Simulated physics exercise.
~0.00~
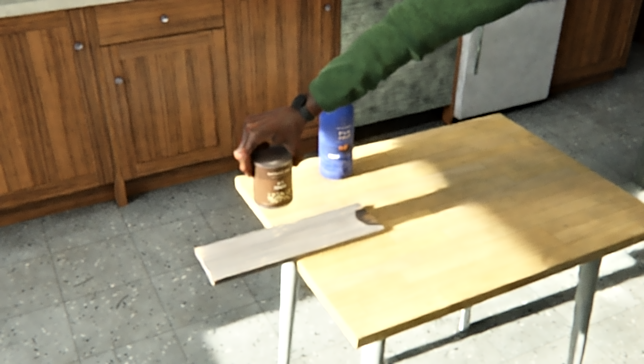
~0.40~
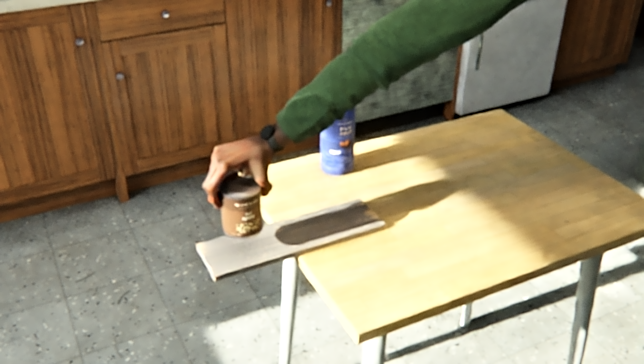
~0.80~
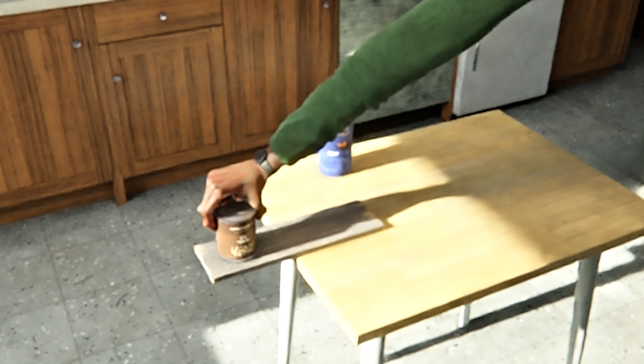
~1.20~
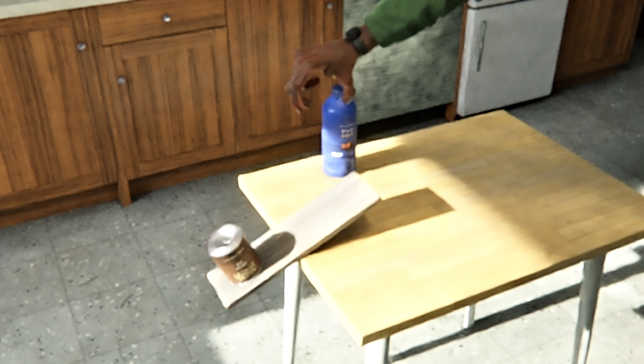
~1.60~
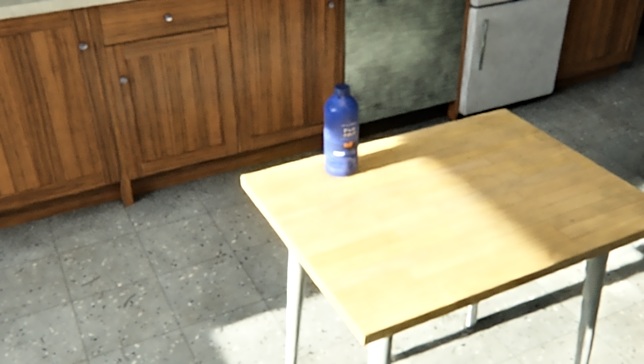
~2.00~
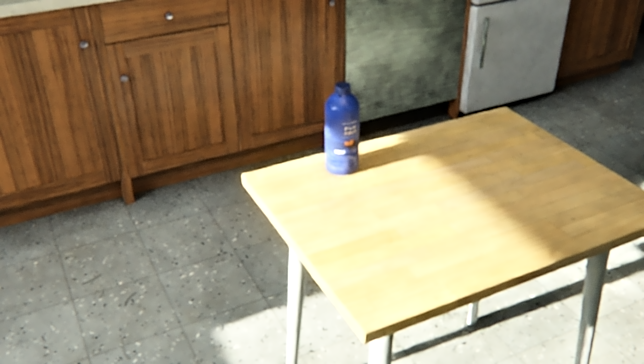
A grey board juts past the left edge of a light wooden table, seen from above in a kitchen with brown cabinets and a speckled grey floor. A blue bottle stands near the table's far left corner as a hand in a green sleeve holds a brown tin beside it. The hand moves the tin left and down onto the overhanging part of the board, then lets go and draws back. The board tips, its outer end dropping with the tin leaning on it. Both go over the edge and out of sight, leaving only the bottle standing on the table.
